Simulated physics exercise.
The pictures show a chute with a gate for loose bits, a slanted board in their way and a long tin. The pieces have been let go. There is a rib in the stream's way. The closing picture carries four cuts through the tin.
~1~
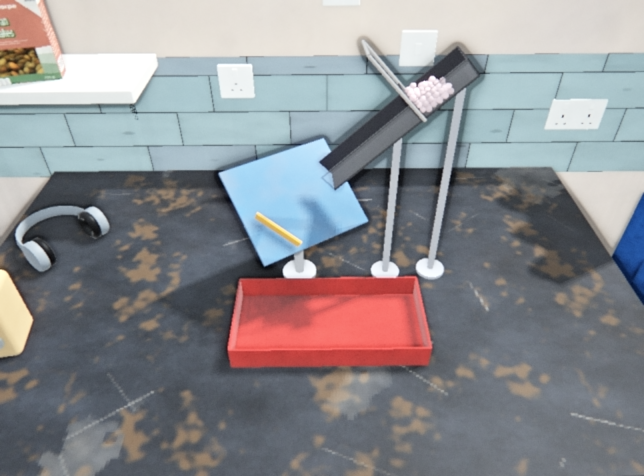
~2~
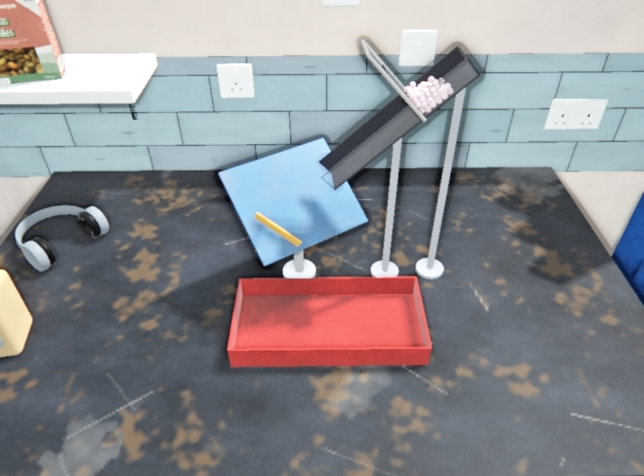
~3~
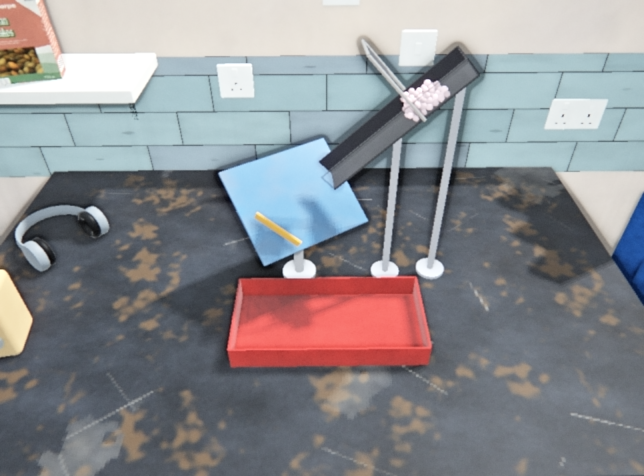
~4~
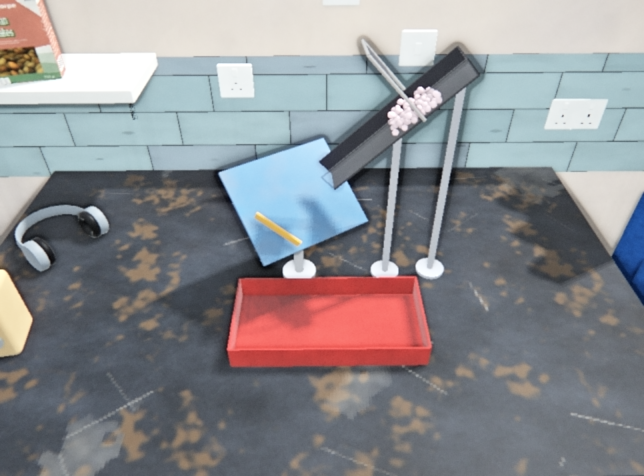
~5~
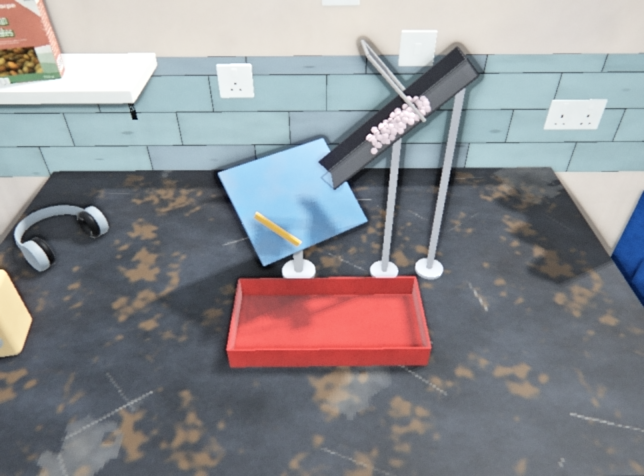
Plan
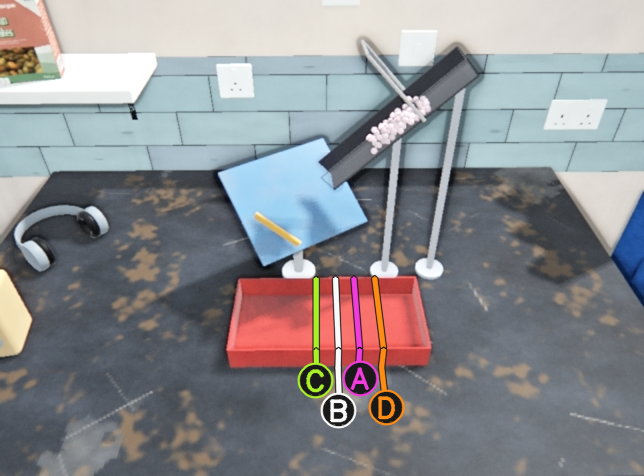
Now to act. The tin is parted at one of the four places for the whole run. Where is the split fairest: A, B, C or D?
Line B does it best.
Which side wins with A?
More lands on the left.
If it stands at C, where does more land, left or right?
More lands on the right.
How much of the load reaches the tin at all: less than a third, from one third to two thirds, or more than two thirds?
About that: More than two thirds.
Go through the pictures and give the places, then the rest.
The first frame shows load behind the gate at (427, 91), sugar pearls; lip of the chute at (333, 182), sloping fairly steeply.
The second frame shows middle of the board at (296, 198), tilted fairly steeply; middle of its low edge at (319, 242); of its high edge at (274, 155).
The third frame shows front corners of the tin at (228, 350) and (431, 348), empty; front of the load at (408, 115).
The fourth frame shows middle of the load at (413, 108); its front at (393, 128), about a quarter of the way to the lip; rib from (257, 213) to (301, 242).
The fifth frame shows middle of the load at (397, 119); its front at (374, 151), about half of the way to the lip.
On the marked copy, line A crosses the front rim at (359, 349); line B crosses the front rim at (338, 349); line C crosses the front rim at (316, 349); line D crosses the front rim at (383, 348).
With A, of what is caught, nearly all on the left of the divider, a small part on the right.
With B, of what is caught, about two thirds on the left of the divider, about a third on the right.
With C, of what is caught, a small part on the left of the divider, nearly all on the right.
With D, of what is caught, nearly all on the left of the divider, a stray few on the right.
